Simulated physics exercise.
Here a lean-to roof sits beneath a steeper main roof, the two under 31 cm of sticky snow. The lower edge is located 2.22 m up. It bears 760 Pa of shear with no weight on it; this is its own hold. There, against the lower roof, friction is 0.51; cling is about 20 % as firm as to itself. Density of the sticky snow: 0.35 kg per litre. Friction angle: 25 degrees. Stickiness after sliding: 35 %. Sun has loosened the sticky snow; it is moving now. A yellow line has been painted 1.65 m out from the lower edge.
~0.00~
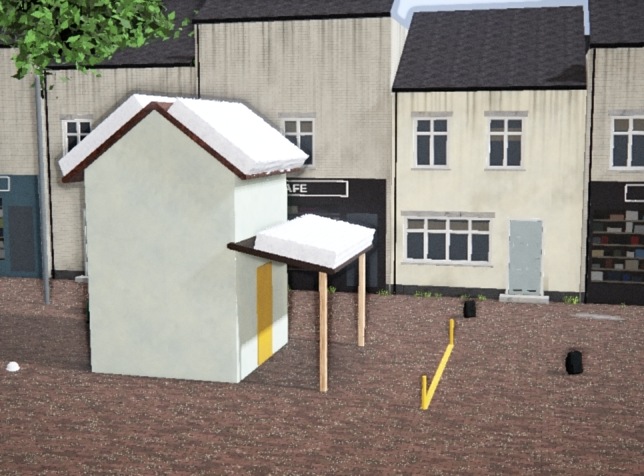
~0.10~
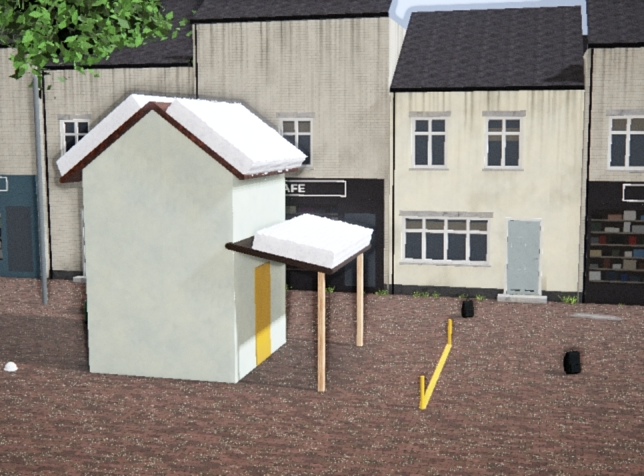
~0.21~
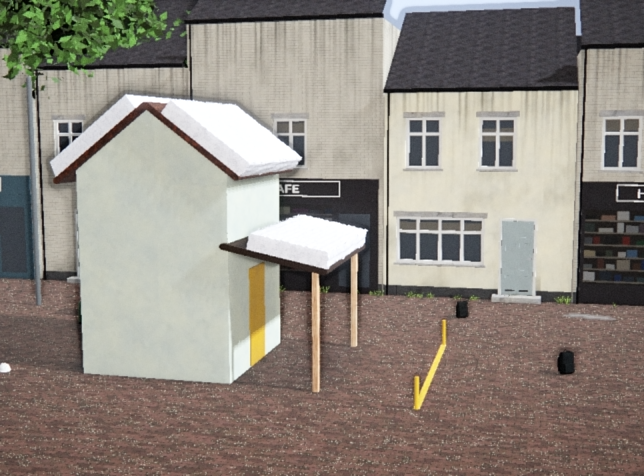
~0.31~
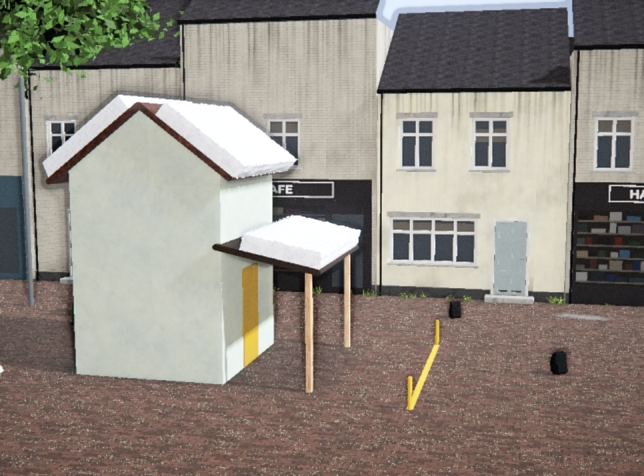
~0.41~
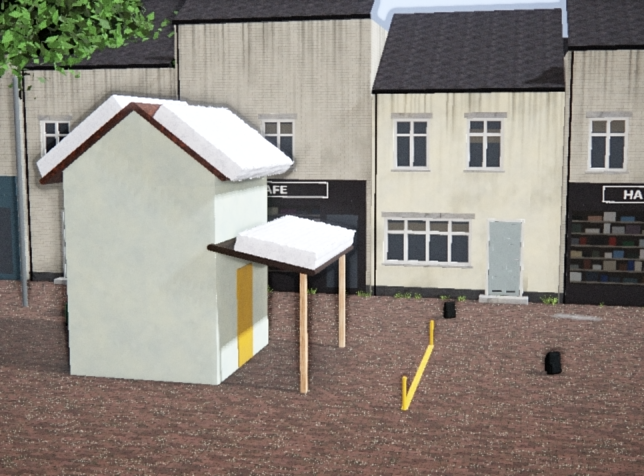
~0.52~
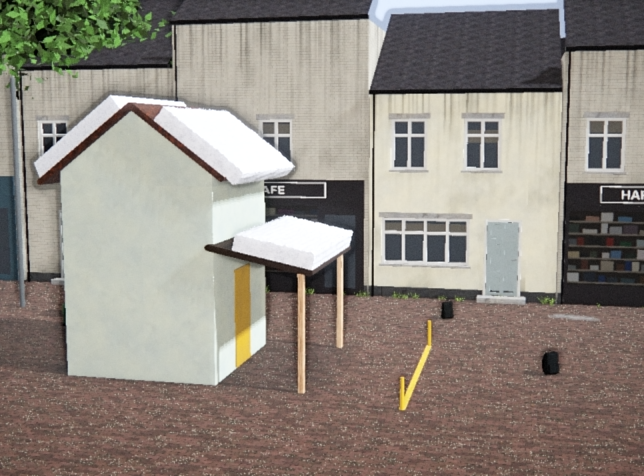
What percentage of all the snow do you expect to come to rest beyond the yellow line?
Roughly 4 % of it.
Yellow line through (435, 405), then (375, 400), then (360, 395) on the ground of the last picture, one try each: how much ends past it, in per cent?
Respectively 0, 12 and 18 percent would end past it.
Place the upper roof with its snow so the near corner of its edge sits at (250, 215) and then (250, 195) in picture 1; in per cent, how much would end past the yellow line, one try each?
It would be 0 percent for the first setting and 0 percent for the second.
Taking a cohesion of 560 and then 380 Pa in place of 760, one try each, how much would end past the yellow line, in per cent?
It'd be some 8 percent the first time and some 16 percent the second.
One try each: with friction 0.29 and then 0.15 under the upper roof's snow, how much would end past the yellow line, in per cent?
I'd say 14 %, followed by 25 %.
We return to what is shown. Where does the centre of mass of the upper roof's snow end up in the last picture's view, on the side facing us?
That point lands roughly at (328, 334).
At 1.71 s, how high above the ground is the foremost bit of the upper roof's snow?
Some 2.6 m.
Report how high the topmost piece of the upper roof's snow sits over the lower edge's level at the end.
Looks like around 0.7 m above that edge.
After 1.06 s, none is below the lower edge and 0 % is past the line.
After 1.71 s, none is below the lower edge and 0 % is past the line.
After 2.35 s, 27 % is below the lower edge and 0 % is past the line.
After 3.00 s, 38 % is below the lower edge and 4 % is past the line.
After 4.20 s, at the end, 47 % is below the lower edge and 4 % is past the line.
